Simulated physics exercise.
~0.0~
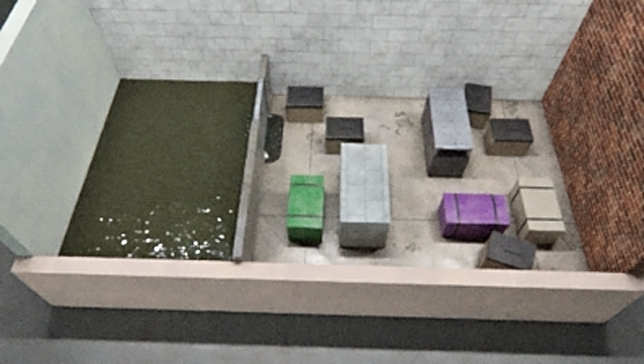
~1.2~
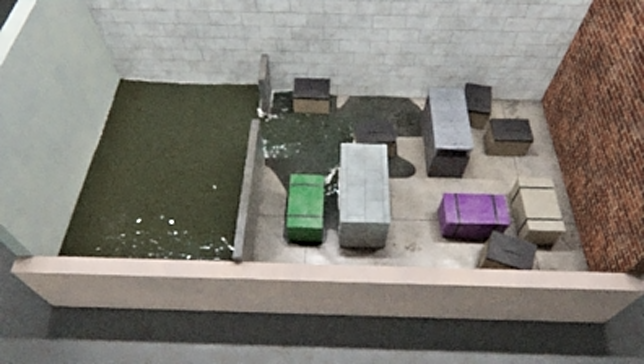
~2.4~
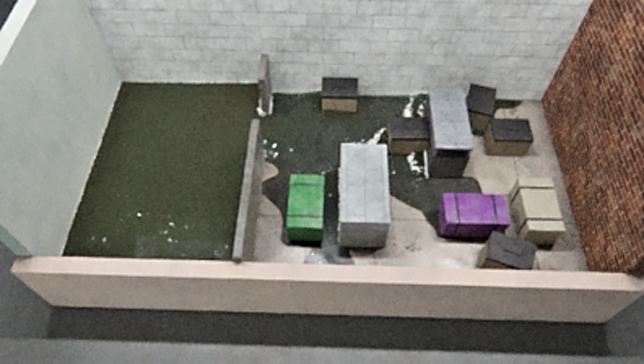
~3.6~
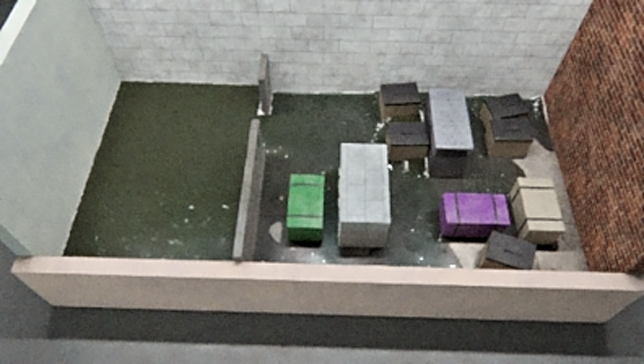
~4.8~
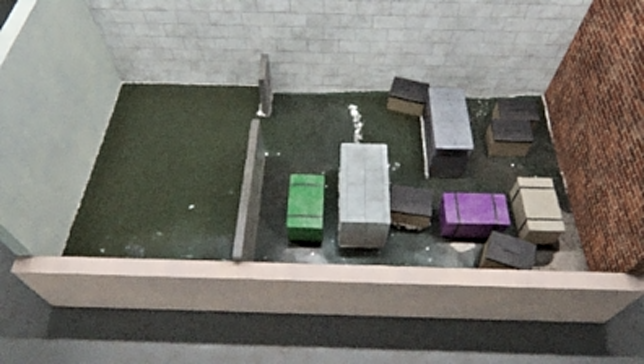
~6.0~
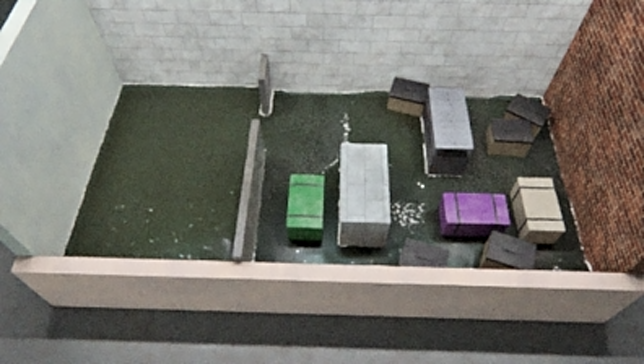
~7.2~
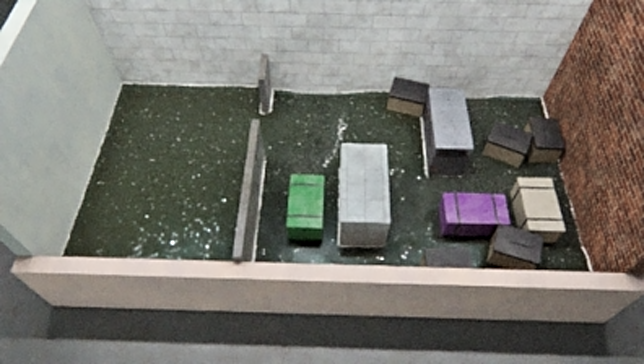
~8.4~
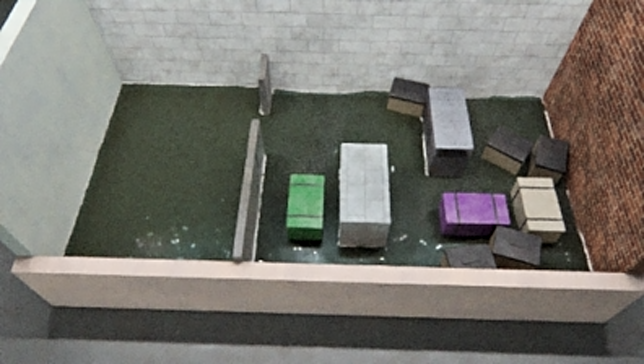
Dark green water spreading through a gap in a partition, carrying dark-topped boxes rightward while green and purple trunks stay put.
